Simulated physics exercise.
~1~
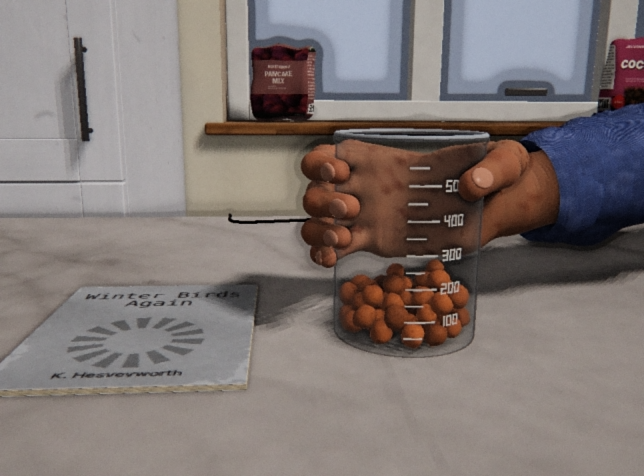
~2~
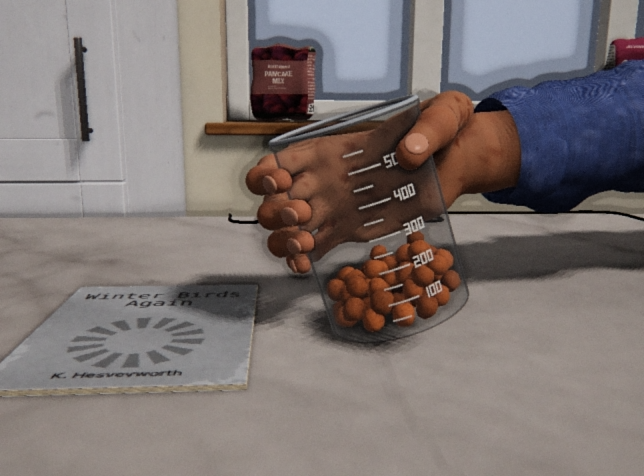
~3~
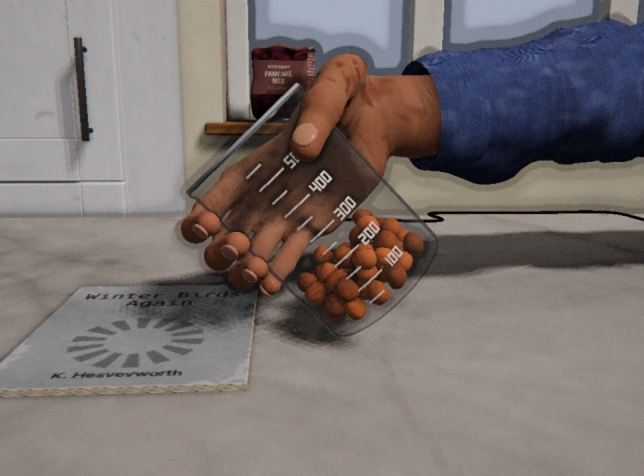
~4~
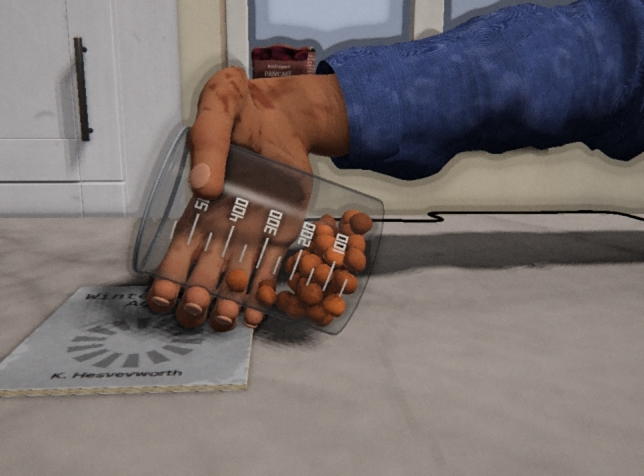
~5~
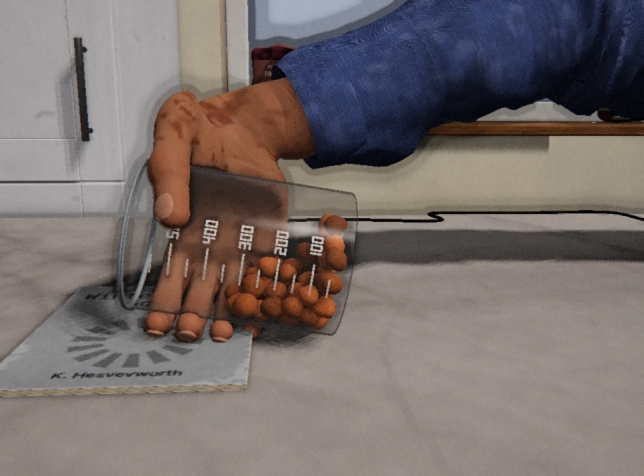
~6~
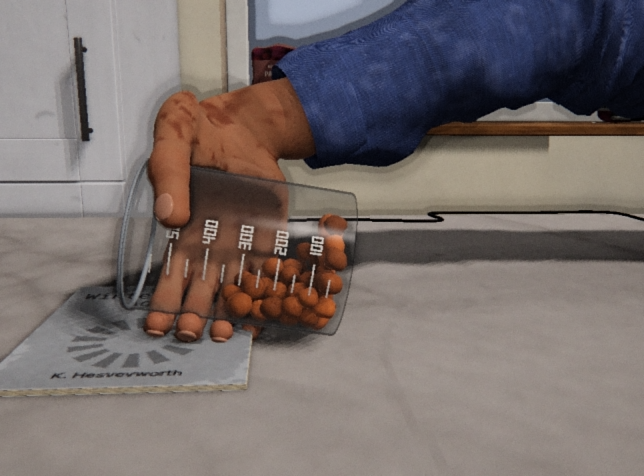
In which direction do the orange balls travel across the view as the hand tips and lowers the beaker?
The orange balls move to the left, carried along inside the beaker.
